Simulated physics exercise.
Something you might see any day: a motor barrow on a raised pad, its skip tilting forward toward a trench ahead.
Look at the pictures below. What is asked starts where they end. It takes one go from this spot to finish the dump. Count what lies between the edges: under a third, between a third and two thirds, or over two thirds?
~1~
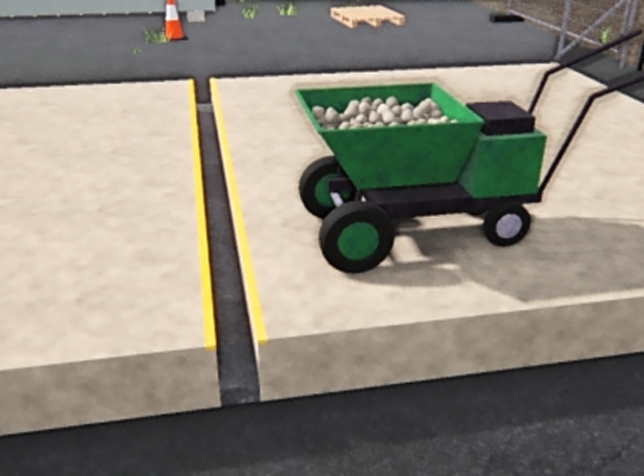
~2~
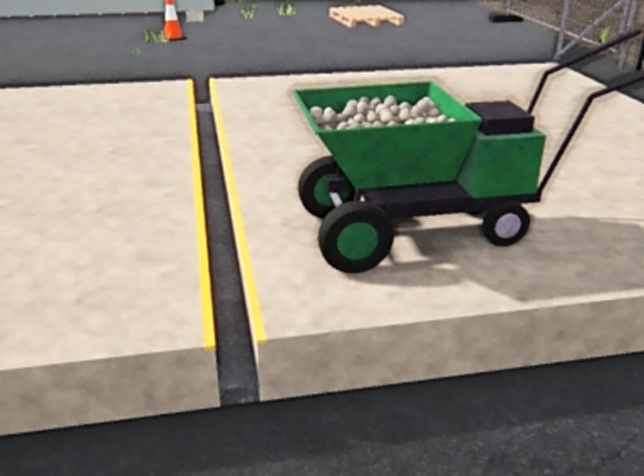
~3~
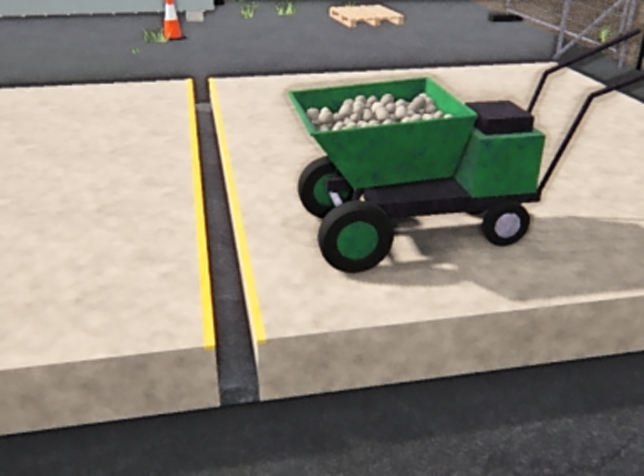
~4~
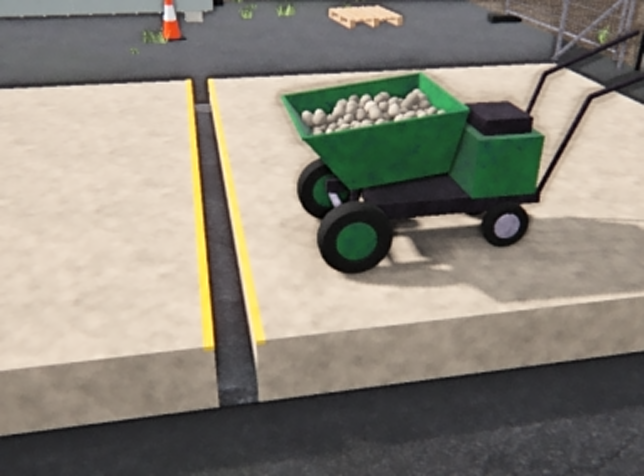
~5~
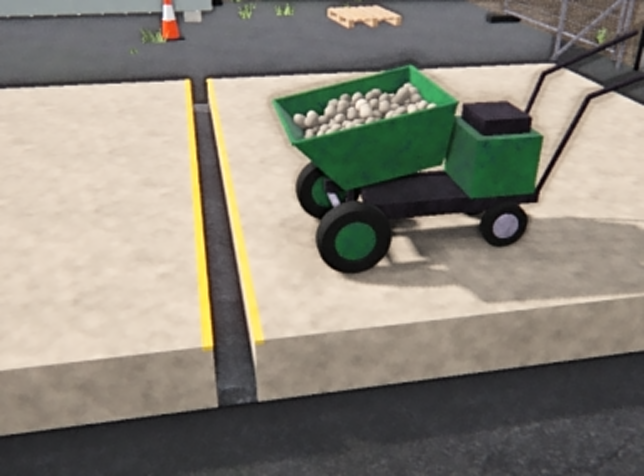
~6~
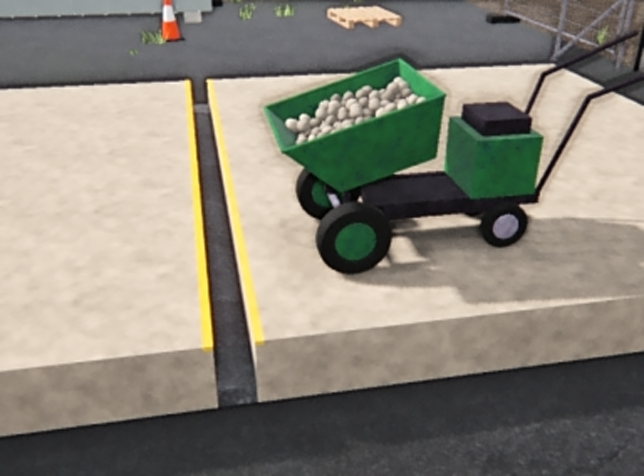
Fraction in: One third to two thirds.
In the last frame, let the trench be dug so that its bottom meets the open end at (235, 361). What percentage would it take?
About 30 percent.
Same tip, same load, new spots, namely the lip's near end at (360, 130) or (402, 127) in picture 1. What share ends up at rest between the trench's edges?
About 60 per cent for the first spot and about 30 per cent for the second.
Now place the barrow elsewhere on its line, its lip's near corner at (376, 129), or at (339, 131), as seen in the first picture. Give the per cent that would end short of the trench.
You'd get around 20 in a hundred, then 0 in a hundred.
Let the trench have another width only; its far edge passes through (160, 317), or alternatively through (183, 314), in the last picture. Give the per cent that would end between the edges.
In order: Near 100, then 90 percent.
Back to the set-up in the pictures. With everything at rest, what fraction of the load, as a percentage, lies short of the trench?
Roughly 0 per cent of the load.
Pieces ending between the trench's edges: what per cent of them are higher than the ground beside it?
I'd estimate around 10 %.
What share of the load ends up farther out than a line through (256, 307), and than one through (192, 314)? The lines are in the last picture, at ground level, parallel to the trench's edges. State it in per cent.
Around 100 in a hundred for the first, 40 in a hundred for the second.
Soon, skip tipped steeply; all in the skip.
A while on, skip tipped right over; most in the skip; a small part in or heaped over the trench; a small part beyond it; a stray few falling.
Towards the end, skip tipped right over; about a quarter in the skip; about half in or heaped over the trench; about a third beyond it.
Finally, skip tipped right over; a small part in the skip; about half in or heaped over the trench; about a third beyond it.
